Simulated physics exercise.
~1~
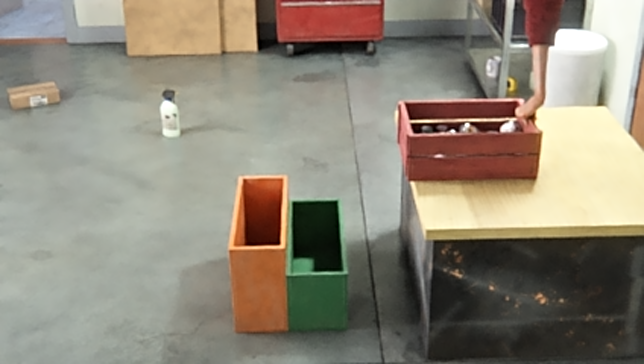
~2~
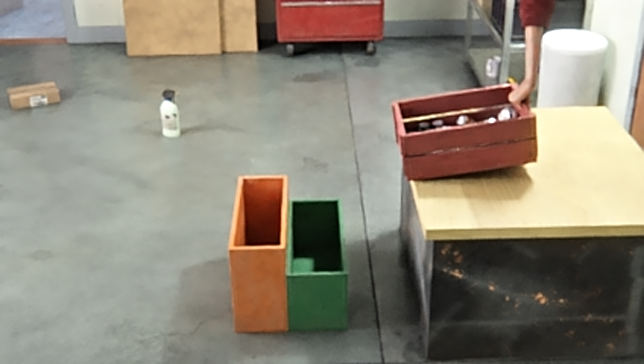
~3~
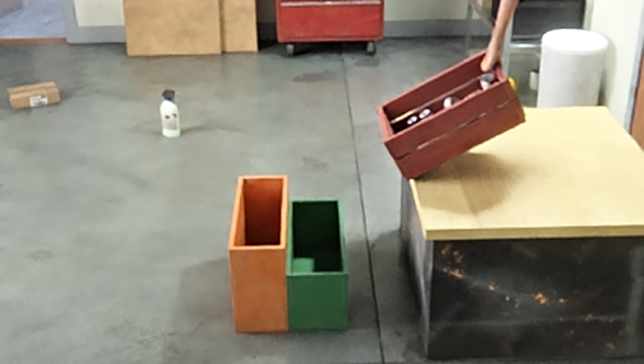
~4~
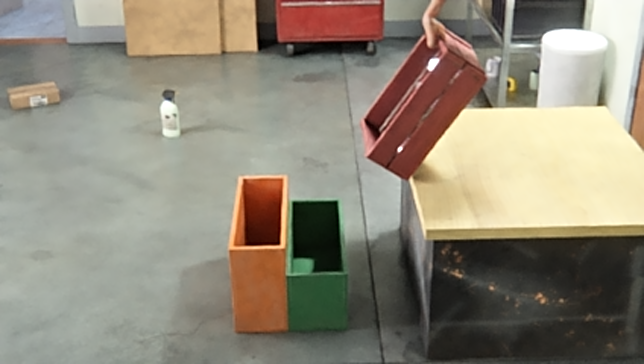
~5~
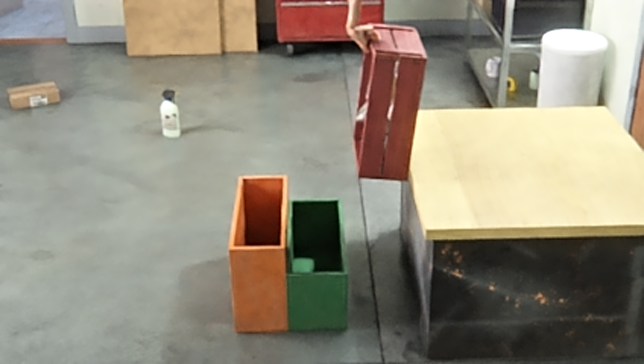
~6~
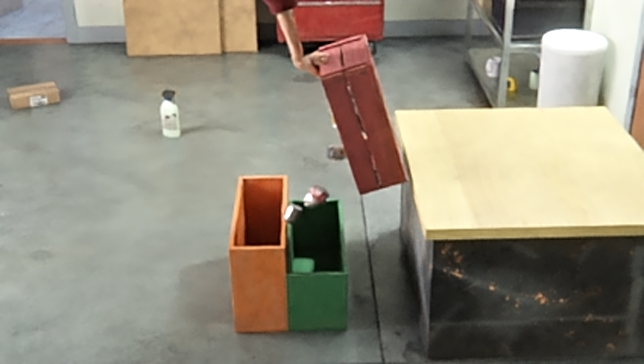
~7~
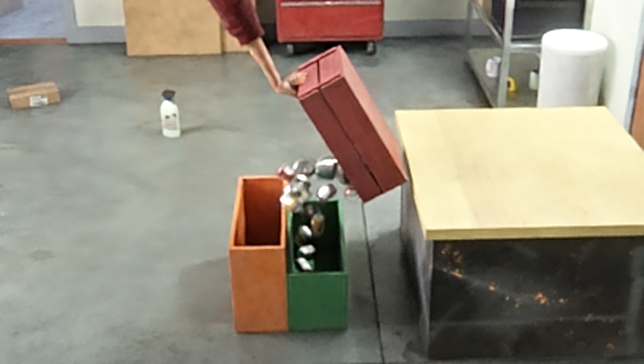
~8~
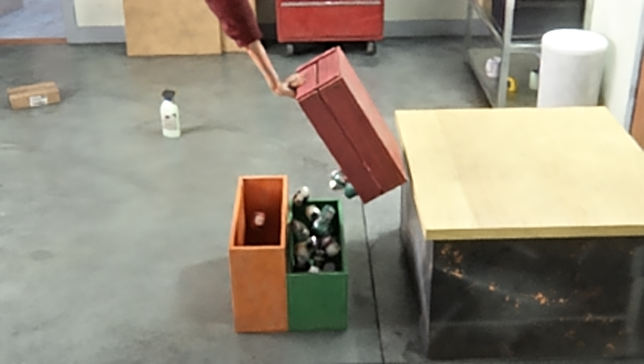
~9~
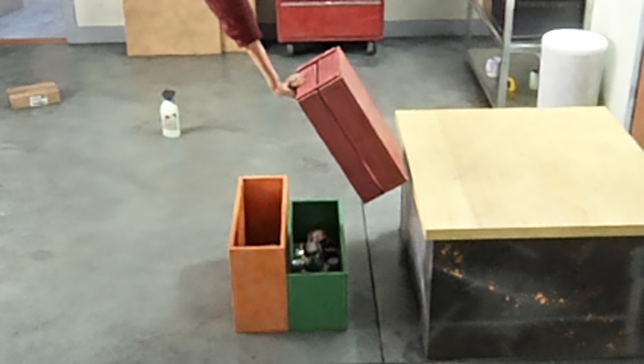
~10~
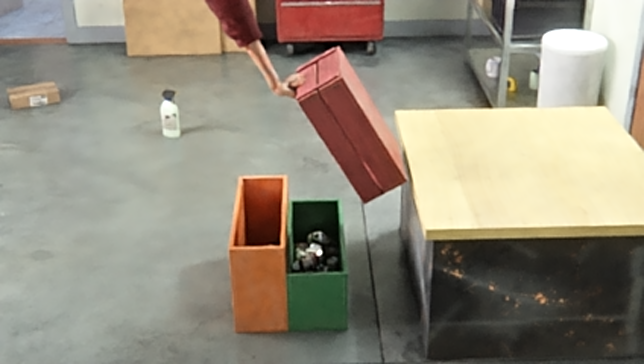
In the video, a hand tips a red crate of small cans leftward over the edge of a wood-topped bench, and the cans tumble mostly into a green trough, with a few entering the orange tote beside it, until the crate hangs steeply tilted and nothing more falls.
